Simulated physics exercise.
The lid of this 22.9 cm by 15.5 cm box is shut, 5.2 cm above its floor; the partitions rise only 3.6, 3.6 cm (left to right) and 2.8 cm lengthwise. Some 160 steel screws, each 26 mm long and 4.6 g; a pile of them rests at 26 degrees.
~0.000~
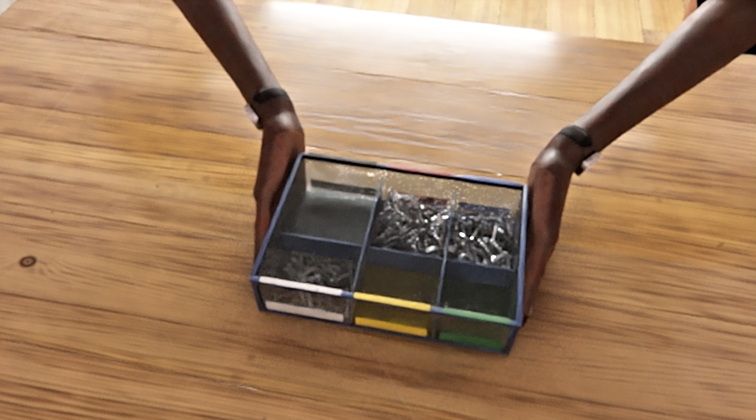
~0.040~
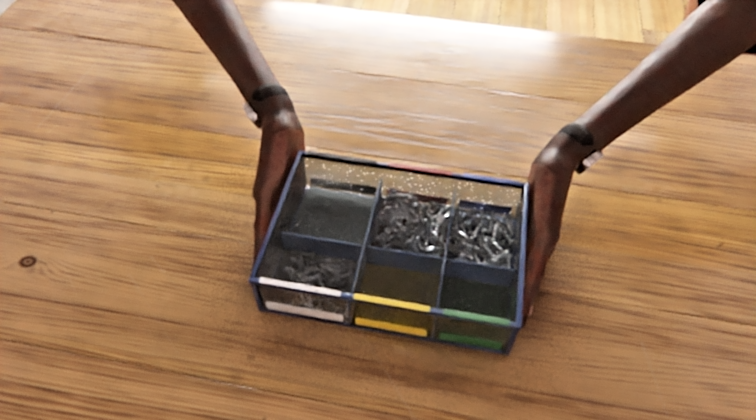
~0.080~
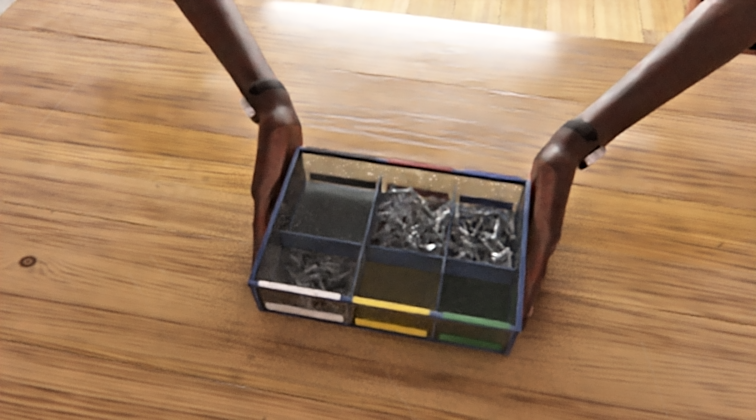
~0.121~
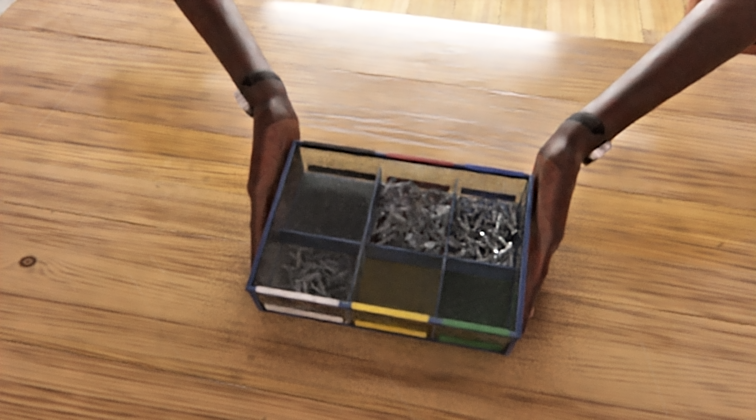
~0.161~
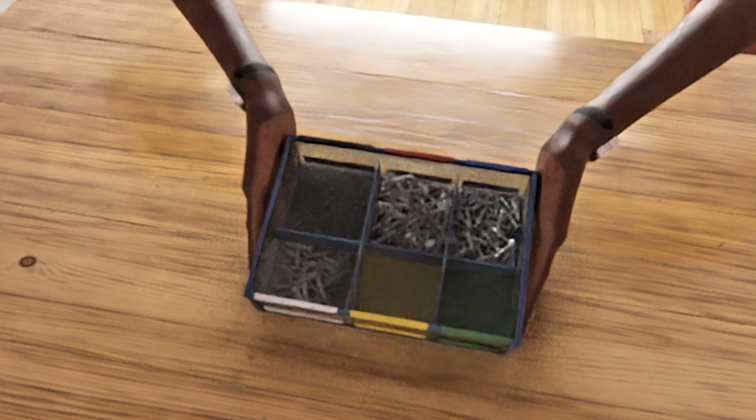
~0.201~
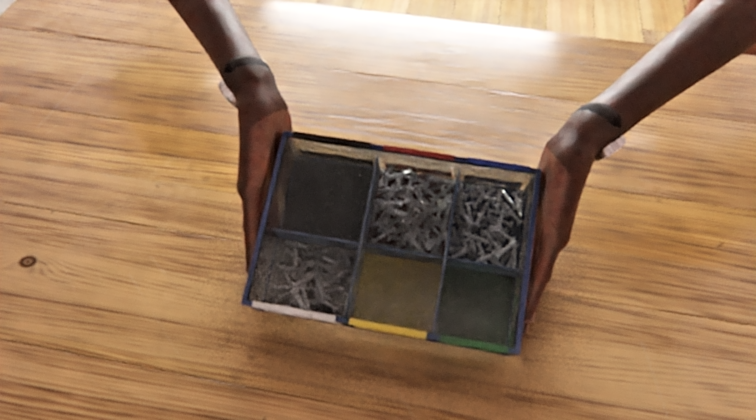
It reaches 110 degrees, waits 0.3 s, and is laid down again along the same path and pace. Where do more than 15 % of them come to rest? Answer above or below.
Red: Below, blue: Below, green: Above, yellow: Above, white: Above, black: Below.
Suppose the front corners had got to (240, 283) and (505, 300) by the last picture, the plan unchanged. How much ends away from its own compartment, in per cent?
In that case some 40 per cent.
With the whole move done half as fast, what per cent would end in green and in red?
Then: Green 30, red 5.
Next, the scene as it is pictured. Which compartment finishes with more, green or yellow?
The yellow one has more.
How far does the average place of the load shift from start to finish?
About 7.0 cm.
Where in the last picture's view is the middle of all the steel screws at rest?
Around (402, 309).
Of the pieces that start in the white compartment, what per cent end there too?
Some 100 per cent.
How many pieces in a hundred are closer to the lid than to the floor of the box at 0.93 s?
Some 90 per cent.
After 0.93 s, tilt 110 degrees; red 5 %, blue 5 %, green 30 %, yellow 40 %, white 25 %.
After 1.42 s, tilt 60 degrees; green 30 %, yellow 45 %, white 25 %.
After 1.98 s, tilt 0 degrees; green 30 %, yellow 45 %, white 25 %.
By 2.4 s all is still; red 0 %, blue 0 %, green 30 %, yellow 45 %, white 25 %, black 0 %.
